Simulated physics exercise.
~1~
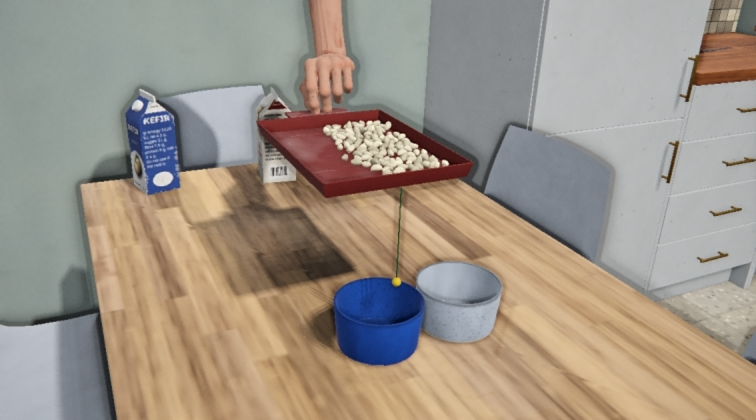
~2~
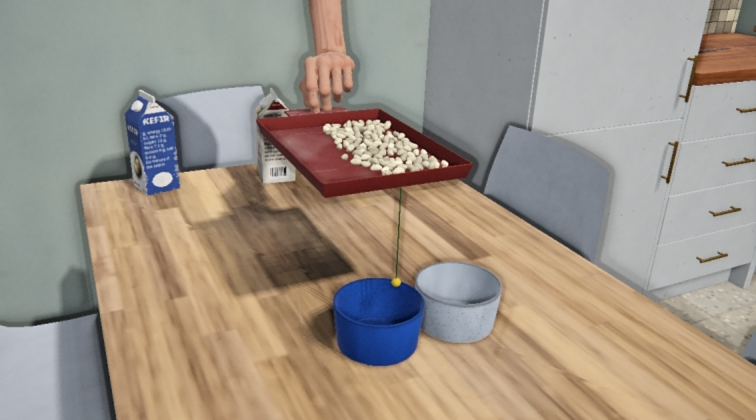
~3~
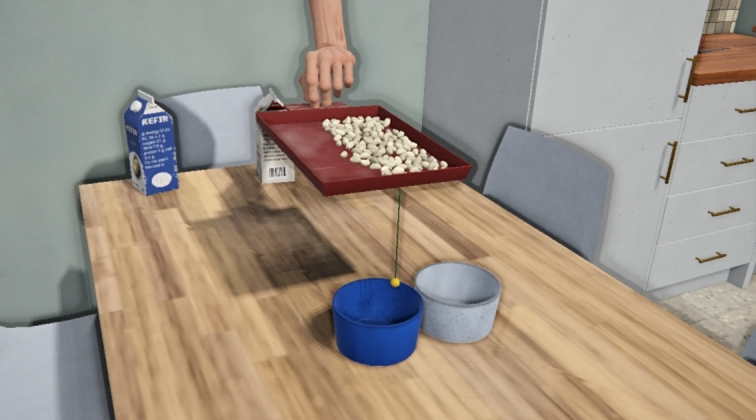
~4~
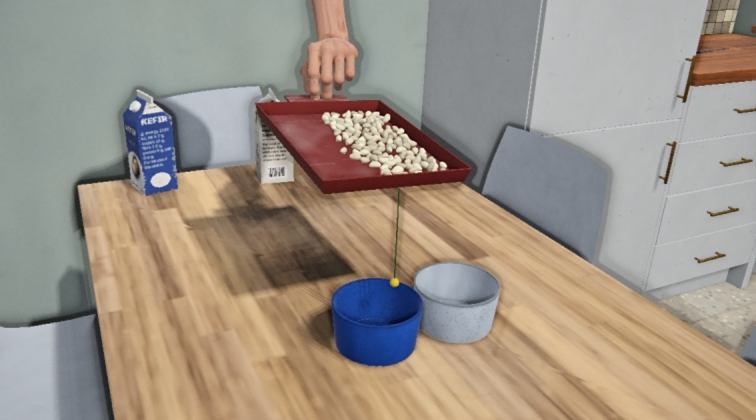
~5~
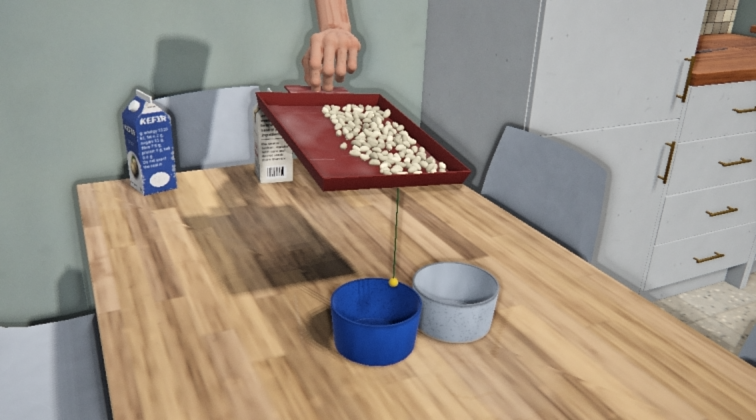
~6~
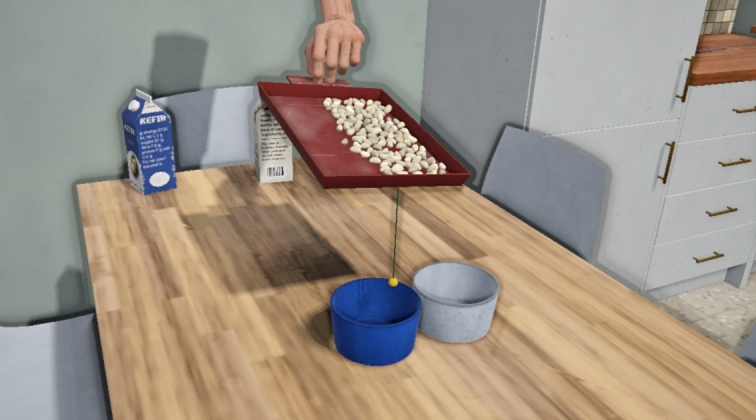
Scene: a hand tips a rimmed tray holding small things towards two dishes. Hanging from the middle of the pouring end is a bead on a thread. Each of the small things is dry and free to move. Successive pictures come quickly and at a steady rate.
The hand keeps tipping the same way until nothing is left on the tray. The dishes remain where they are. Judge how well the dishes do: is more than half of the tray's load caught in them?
Yes, more than half is caught.
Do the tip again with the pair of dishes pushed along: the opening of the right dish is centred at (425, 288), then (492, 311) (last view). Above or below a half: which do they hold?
Well, a majority share the first time and a minority share the next.
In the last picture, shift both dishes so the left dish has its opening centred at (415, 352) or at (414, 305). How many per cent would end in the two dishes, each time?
0 and 70 %.
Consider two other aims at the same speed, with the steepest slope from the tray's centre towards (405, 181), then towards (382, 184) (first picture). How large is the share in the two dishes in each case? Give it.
First case about 30 percent; second case about 20 percent.
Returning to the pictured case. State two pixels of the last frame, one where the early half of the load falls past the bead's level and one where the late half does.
First half (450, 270); second half (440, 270).
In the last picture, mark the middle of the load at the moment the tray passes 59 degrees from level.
Centre estimate: (420, 129).
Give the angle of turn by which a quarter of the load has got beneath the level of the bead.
I'd say close to 100 degrees.
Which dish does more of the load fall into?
Simple - it is the one placed right.
Shortly afterwards, tray tipped steeply; the whole lot on the tray.
Next, tray tipped right over; near half on the tray; a little in the right dish; near a third in the air.
Some moments later, tray tipped past a quarter turn; all but a few in the right dish; only a few outside both.
In the end, tray tipped past a quarter turn; none at all in the left dish; all but a few in the right dish; only a few outside both.
